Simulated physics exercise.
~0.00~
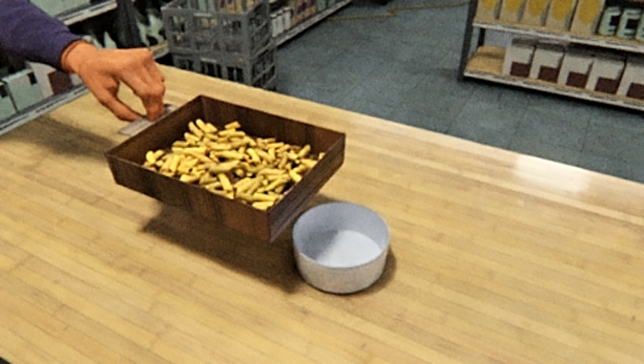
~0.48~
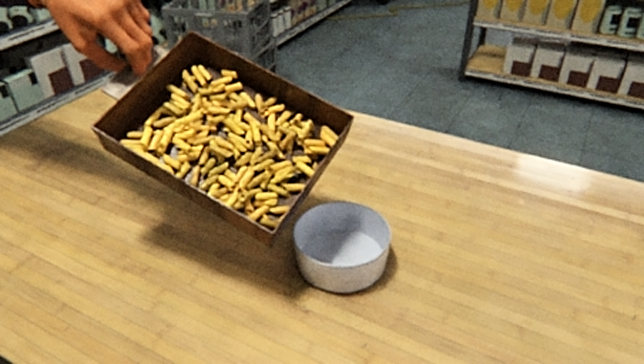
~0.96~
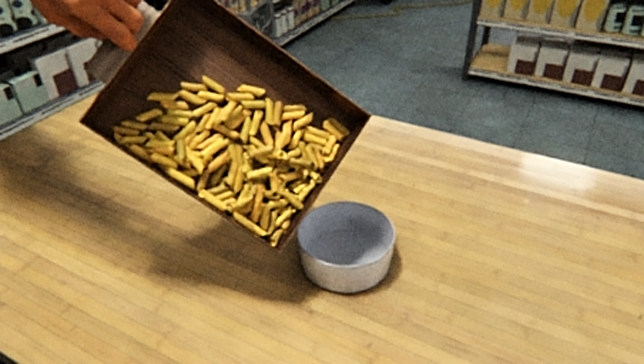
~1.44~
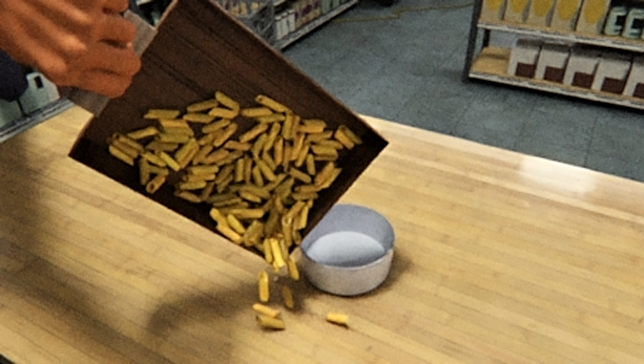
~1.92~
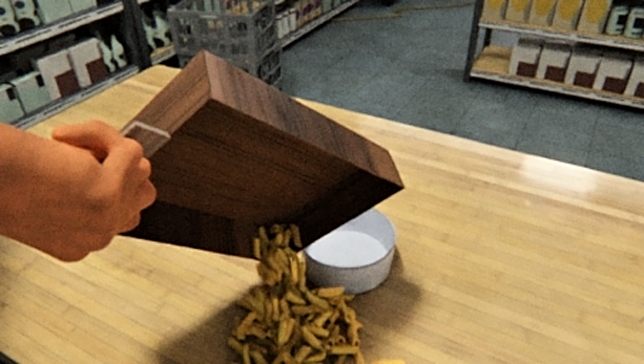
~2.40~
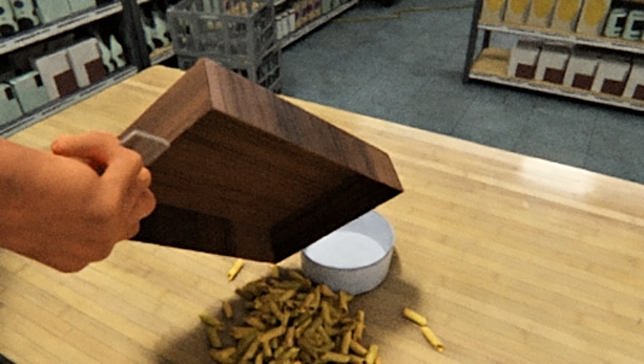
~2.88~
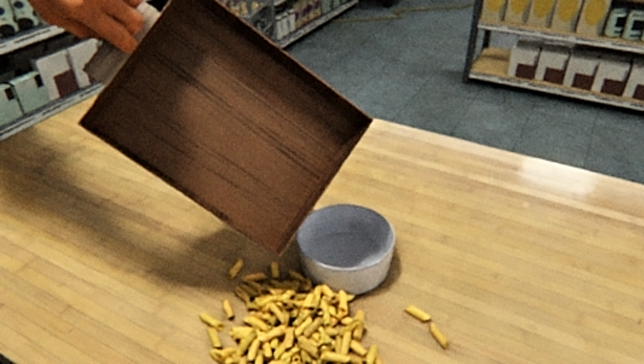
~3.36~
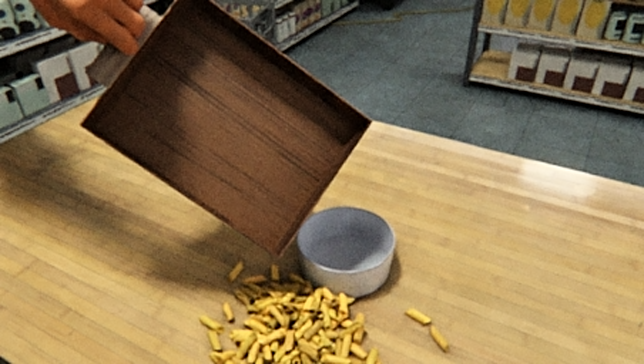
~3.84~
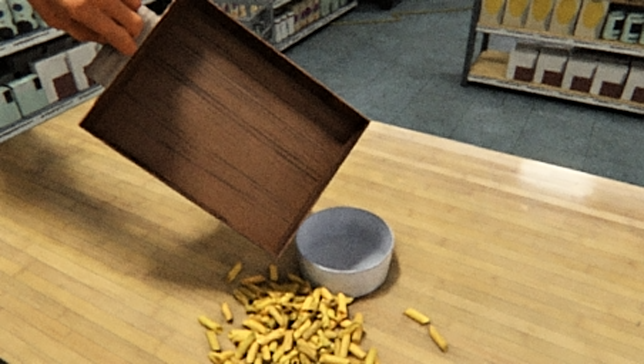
A hand tips a wooden tray of dry pasta steeply toward a round pale dish on a wooden table, and the pieces slide out, missing the dish and heaping in front of it. The emptied tray then tilts partway back and stays there, the dish still empty.
